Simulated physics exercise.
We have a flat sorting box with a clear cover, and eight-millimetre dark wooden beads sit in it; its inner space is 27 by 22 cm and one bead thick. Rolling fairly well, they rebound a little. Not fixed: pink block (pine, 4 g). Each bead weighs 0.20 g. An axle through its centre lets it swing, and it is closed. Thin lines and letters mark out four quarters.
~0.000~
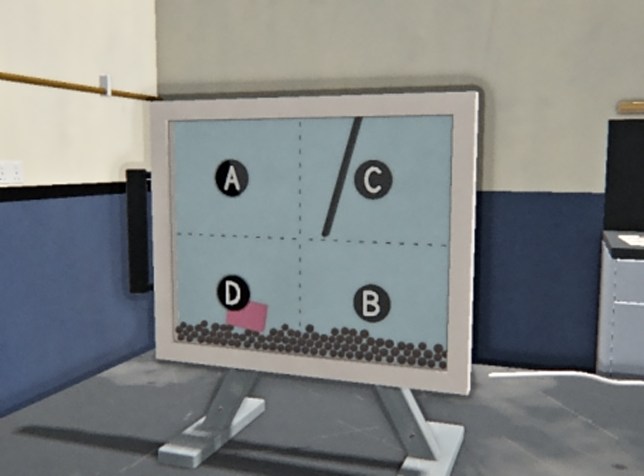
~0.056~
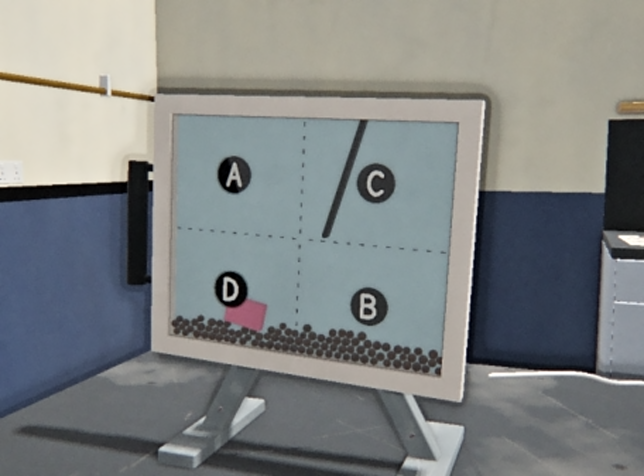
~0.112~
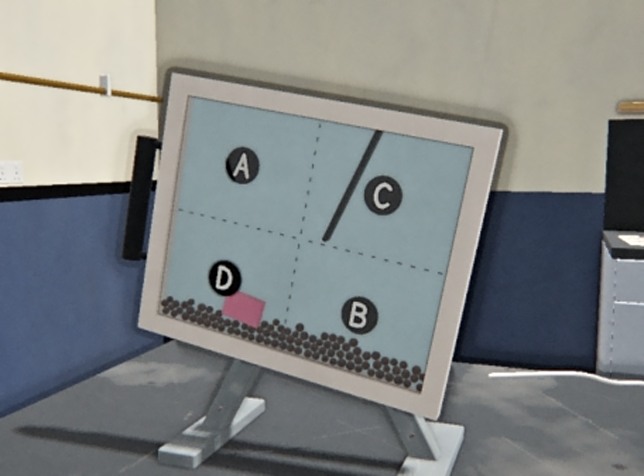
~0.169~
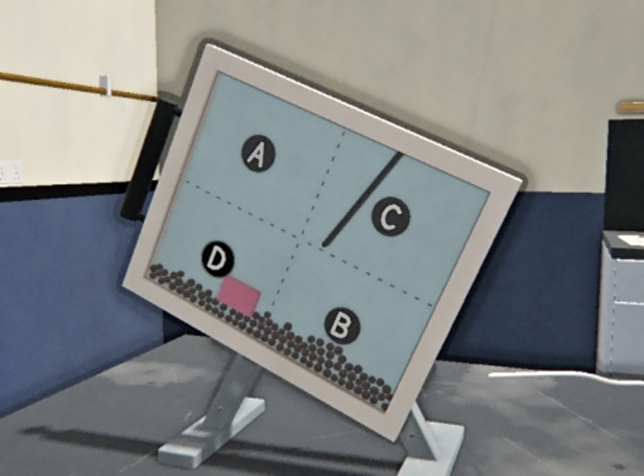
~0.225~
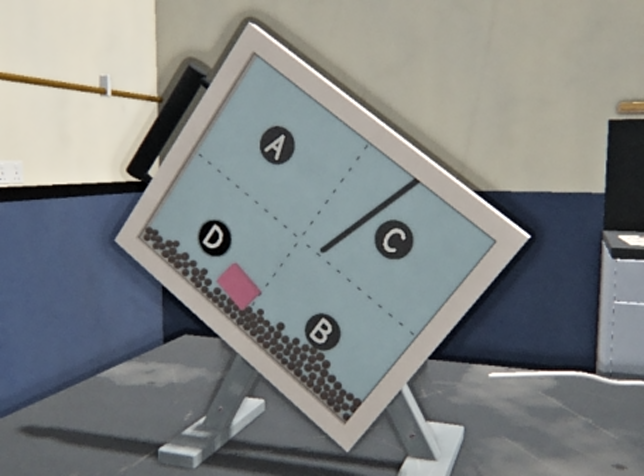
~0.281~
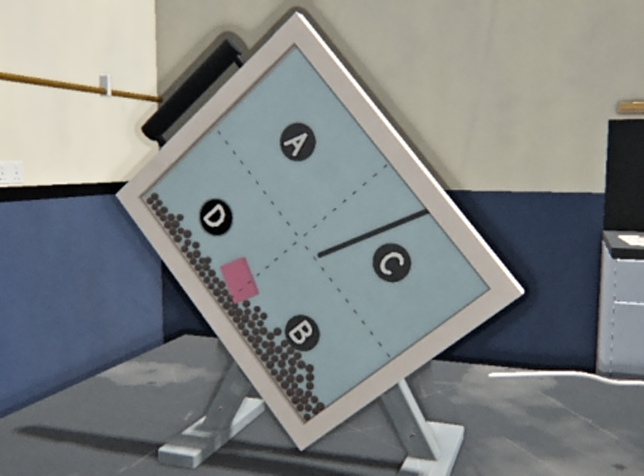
In a room with blue and cream walls, a framed, clear-fronted box on a stand turns steadily clockwise from level to a steep tilt, while the dark beads and pink block along its bottom edge tilt with it.
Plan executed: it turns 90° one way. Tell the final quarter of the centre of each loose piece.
Result: C.
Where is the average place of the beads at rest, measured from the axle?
Some 4 cm left and 11 cm below.
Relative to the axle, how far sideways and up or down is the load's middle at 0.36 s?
Left: About 8 cm; below: About 6 cm.
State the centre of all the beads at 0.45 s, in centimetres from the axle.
The middle sits around 8 cm left of it and 6 cm below it.
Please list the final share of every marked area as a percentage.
Tally: Quarter A = 0; quarter B = 75; quarter C = 25; quarter D = 0.
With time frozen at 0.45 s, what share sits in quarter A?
0 %.
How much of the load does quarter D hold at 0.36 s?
Roughly 35 per cent.
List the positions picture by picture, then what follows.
In the first frame, level; about 90 beads; beads' middle (304, 342); highest (345, 331); pink block (247, 314) tilted 8°; A (232, 178), B (372, 303), C (373, 180), D (234, 293).
In the second frame, turned 3° clockwise; beads' middle (301, 342); highest (307, 328).
In the third frame, turned 11° clockwise; beads' middle (290, 340); highest (170, 300); wall ends (326, 239).
In the fourth frame, turned 23° clockwise; beads' middle (273, 334); highest (160, 267); pink block (239, 296) tilted 23°.
In the fifth frame, turned 37° clockwise; beads' middle (257, 326); highest (149, 231).
In the sixth frame, turned 50° clockwise; beads' middle (243, 315); highest (155, 197); pink block (240, 280) tilted 66°; A (298, 142), B (302, 333), C (392, 263), D (216, 217).
After 0.36 s, it stands 69° clockwise; the beads' middle is 8 cm left of and 6 cm below the centre; B 65 %, D 35 %; pink block in B.
After 0.45 s, it stands 86° clockwise; the beads' middle is 8 cm left of and 6 cm below the centre; B 75 %, D 25 %; pink block in B.
After 0.52 s, it stands 90° clockwise; the beads' middle is 8 cm left of and 7 cm below the centre; B 80 %, C 5 %, D 15 %; pink block in B.
All still by 1.3 s, it stands 90° clockwise; A 0 %, B 75 %, C 25 %, D 0 %; pink block in C.
